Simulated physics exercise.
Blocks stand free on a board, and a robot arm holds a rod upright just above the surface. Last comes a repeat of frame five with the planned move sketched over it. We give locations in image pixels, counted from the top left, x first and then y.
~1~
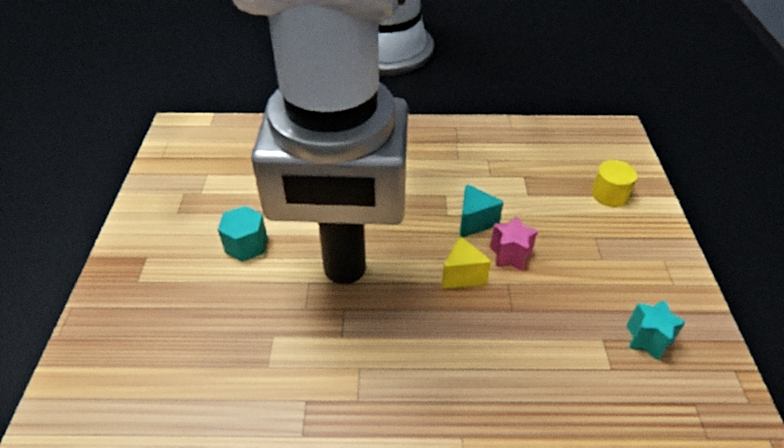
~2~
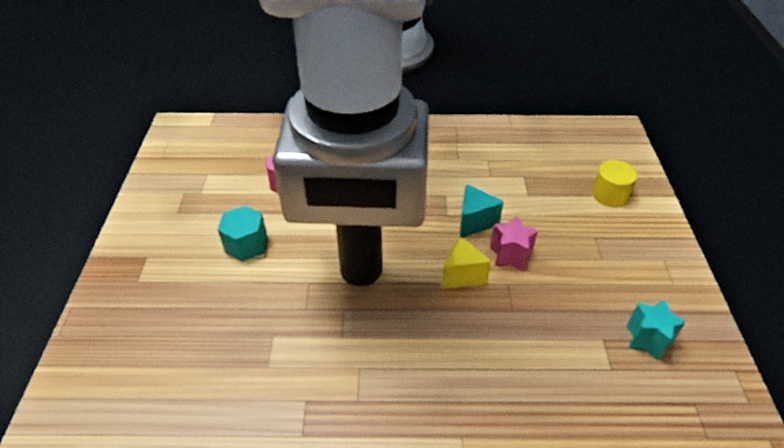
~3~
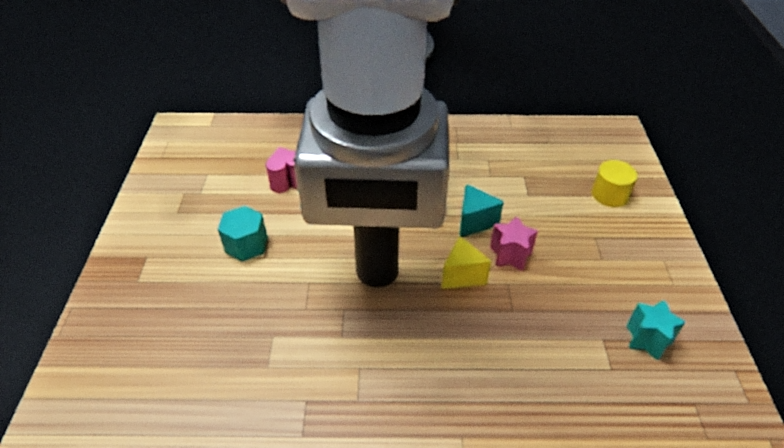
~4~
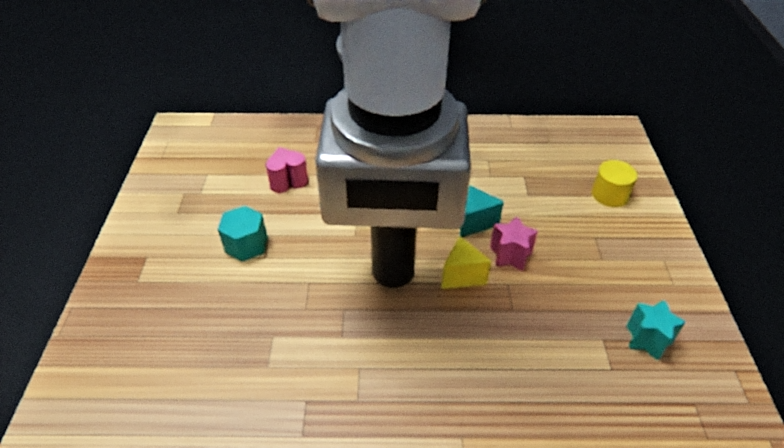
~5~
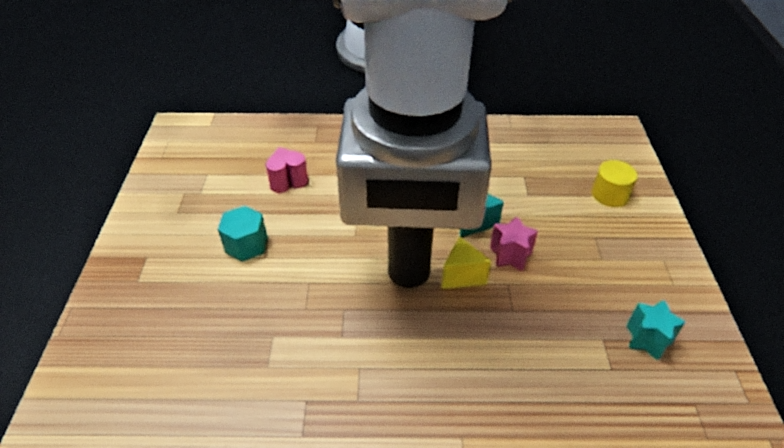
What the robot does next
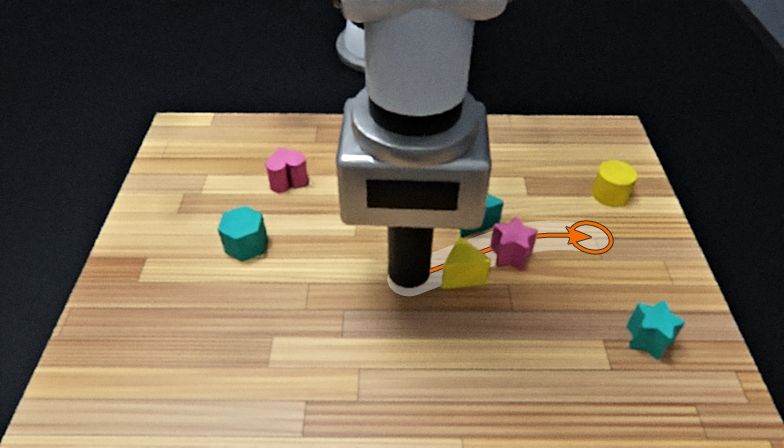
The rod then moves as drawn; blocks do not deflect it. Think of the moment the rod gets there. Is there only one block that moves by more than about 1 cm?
Answer: No.
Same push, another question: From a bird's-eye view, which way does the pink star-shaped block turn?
Looking from above, the answer is clockwise.
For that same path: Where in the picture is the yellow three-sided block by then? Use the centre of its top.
The point I'd pick in the picture is (501, 257).
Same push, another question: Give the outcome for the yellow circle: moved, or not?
The result: It stays put.
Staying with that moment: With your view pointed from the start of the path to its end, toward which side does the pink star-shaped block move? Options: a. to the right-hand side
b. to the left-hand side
Answer: A.
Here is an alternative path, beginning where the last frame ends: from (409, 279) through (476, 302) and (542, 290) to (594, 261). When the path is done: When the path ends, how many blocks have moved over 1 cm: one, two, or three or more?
Put simply, one block is moved more than 1 cm.
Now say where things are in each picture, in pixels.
Tip of the rod (345, 268), middles of tops, yellow three-sided block (465, 254), turquoise three-sided block (478, 199), pink star-shaped block (516, 232), yellow circle (618, 172), in the first picture.
Rod (361, 270), nothing pushed, in the second picture.
Rod (377, 271), nothing pushed, in the third picture.
Rod (393, 271), nothing pushed, in the fourth picture.
Rod (409, 272), yellow three-sided block (465, 254), turquoise three-sided block partly hidden, pink star-shaped block (516, 232), yellow circle (618, 172), in the fifth picture.
The line goes from (409, 279) by way of (469, 257) and (527, 238) to (591, 237).
What follows on the original path. One third of the way, rod (470, 249); yellow three-sided block (497, 257), turned 15° clockwise.
Two thirds of the way, rod (529, 230); yellow three-sided block (501, 257), turned 30° clockwise; pink star-shaped block (567, 230), turned 40° clockwise.
At the end, rod (594, 230); yellow three-sided block (501, 257), turned 30° clockwise; turquoise three-sided block unmoved; pink star-shaped block (602, 241), turned 105° clockwise; yellow circle unmoved.
